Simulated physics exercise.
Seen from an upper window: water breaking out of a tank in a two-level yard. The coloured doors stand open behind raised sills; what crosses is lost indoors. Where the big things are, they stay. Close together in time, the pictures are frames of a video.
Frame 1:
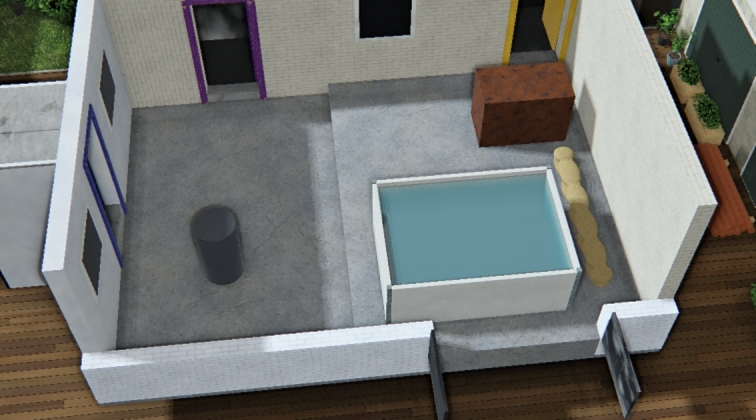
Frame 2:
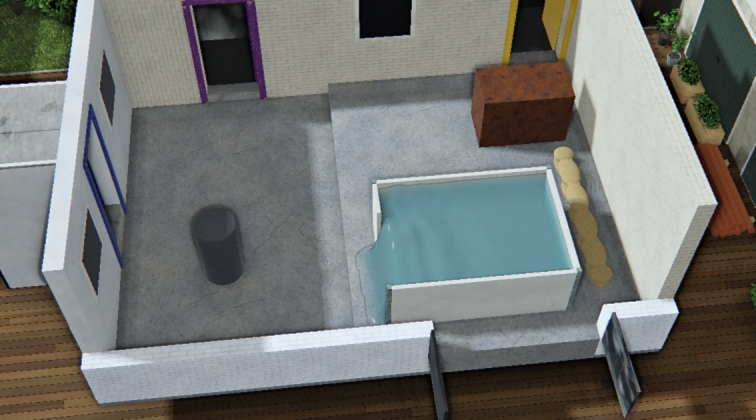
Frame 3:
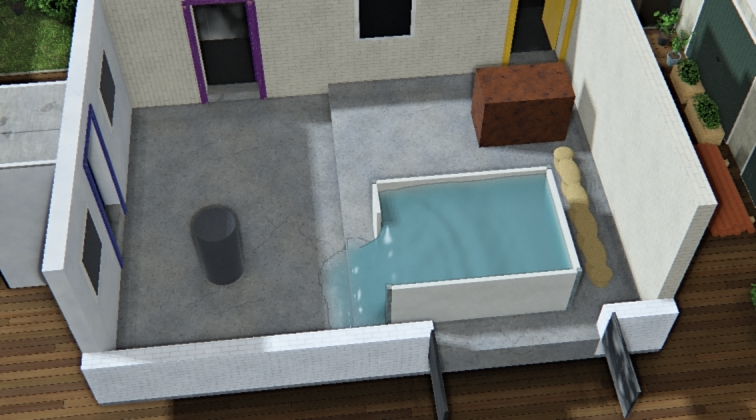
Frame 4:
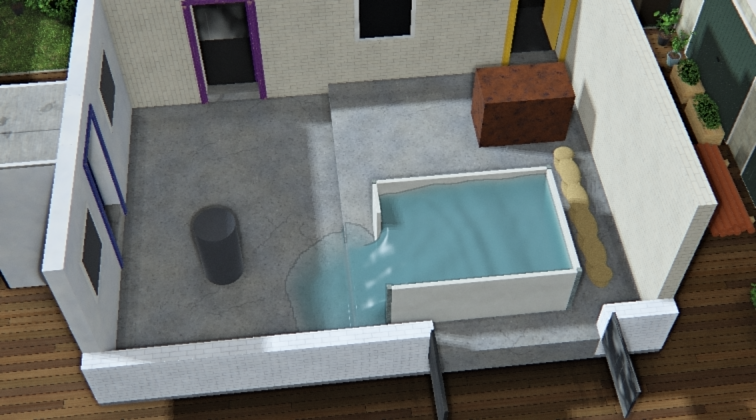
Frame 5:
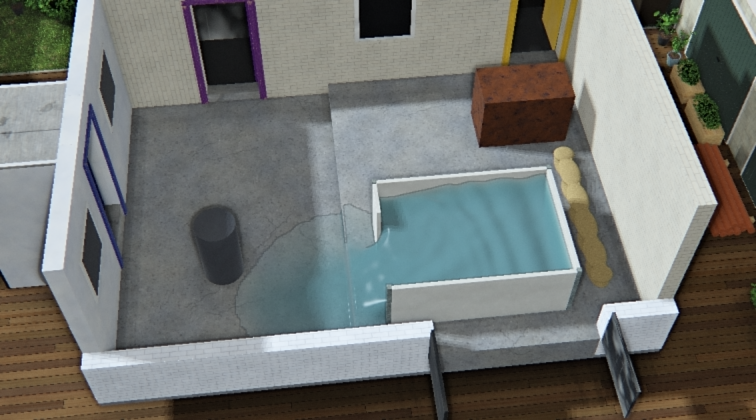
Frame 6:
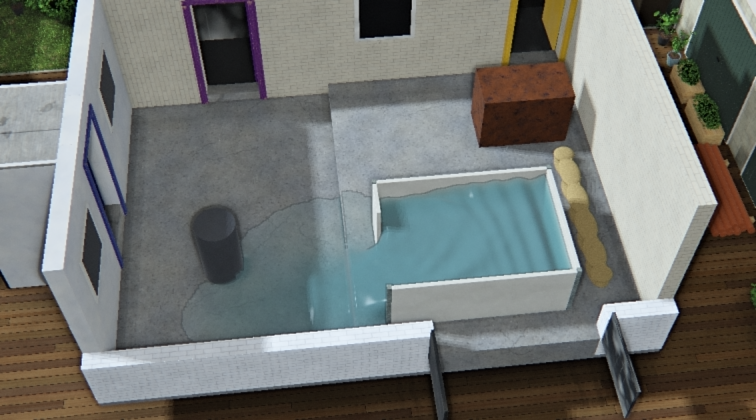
A white-walled tank of water in a grey yard sat still, then water broke out of its left side and spread left across the floor in a widening pool, reaching around a dark cylinder.
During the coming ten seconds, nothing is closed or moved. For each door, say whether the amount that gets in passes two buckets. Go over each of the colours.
In order: The purple door receives more than two buckets; the blue door receives no more than two buckets; the yellow door receives no more than two buckets.
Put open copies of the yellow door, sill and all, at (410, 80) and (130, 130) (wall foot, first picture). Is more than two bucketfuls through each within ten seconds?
In order: Falls short; overshoots.
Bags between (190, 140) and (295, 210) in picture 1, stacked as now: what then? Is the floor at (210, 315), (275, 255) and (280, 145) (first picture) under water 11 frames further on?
I reckon it goes waterlogged, then waterlogged, then left untouched.
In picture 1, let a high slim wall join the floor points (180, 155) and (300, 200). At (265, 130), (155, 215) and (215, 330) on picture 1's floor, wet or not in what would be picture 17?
Lab note - spot 1 parched, spot 2 inundated, spot 3 inundated.
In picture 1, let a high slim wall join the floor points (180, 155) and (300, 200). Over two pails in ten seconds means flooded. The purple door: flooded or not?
Result for purple - under the threshold.
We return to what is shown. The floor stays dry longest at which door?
I'd say the one in yellow.
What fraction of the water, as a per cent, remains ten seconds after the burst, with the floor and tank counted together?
My estimate is some 96 percent.
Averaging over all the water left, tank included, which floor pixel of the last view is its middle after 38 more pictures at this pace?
At roughly (283, 223).
A moment on, water covers 30 % of the floor; the purple door not reached, the blue door not reached, the yellow door not reached.
Next, water covers 40 % of the floor; the purple door not reached, the blue door wet at the sill, nothing in, the yellow door not reached.
Then, water covers 45 % of the floor; the purple door under two buckets in, the blue door wet at the sill, nothing in, the yellow door not reached.
Later, water covers 70 % of the floor; the purple door far over two buckets in, the blue door wet at the sill, nothing in, the yellow door not reached.
In the end, water covers 70 % of the floor; the purple door far over two buckets in, the blue door wet at the sill, nothing in, the yellow door wet at the sill, nothing in.
